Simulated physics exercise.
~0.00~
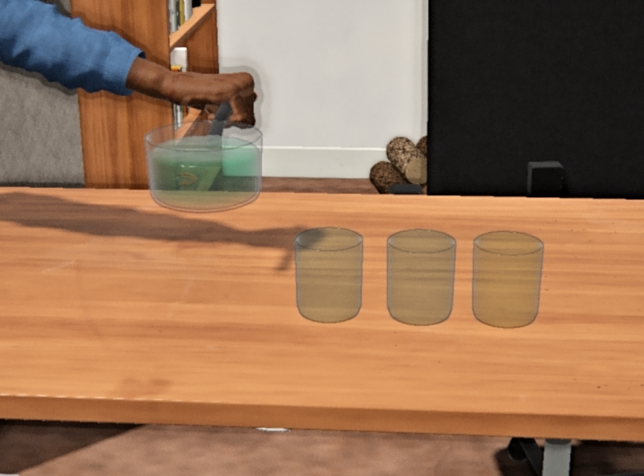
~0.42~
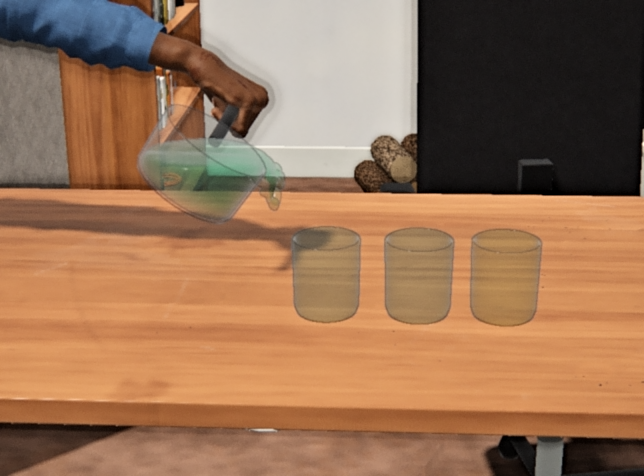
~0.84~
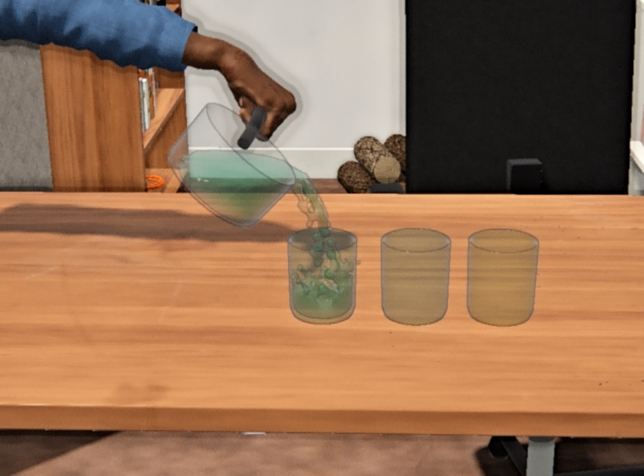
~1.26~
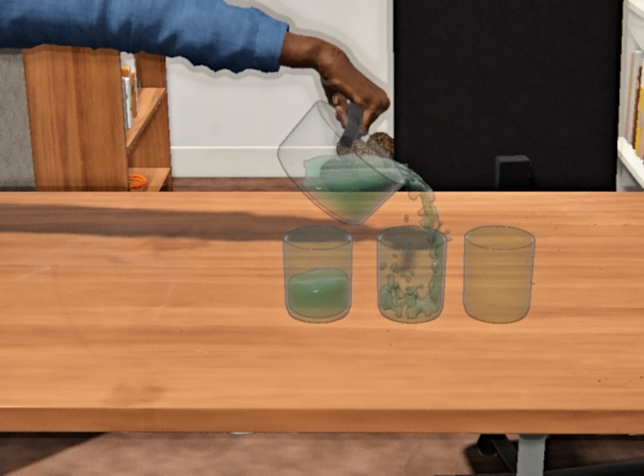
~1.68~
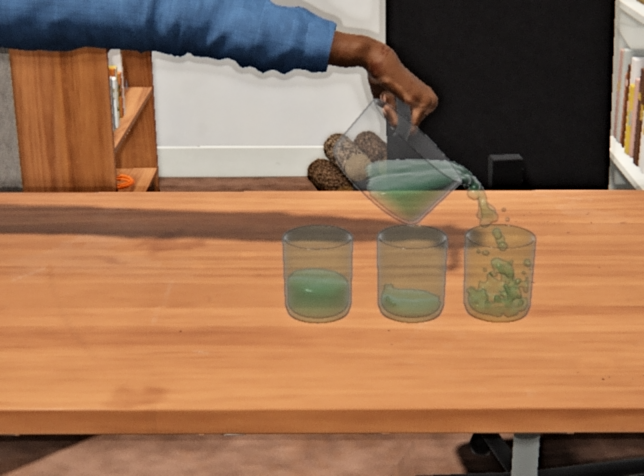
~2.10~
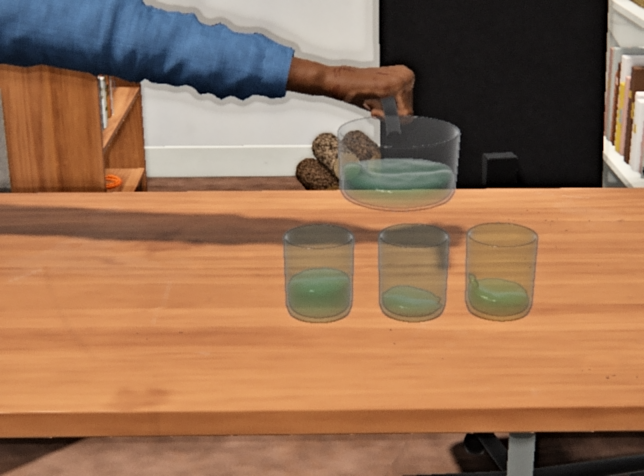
On a wooden table top, a hand tilting a clear container of green liquid, part-filling three glasses left to right, then levelling it.
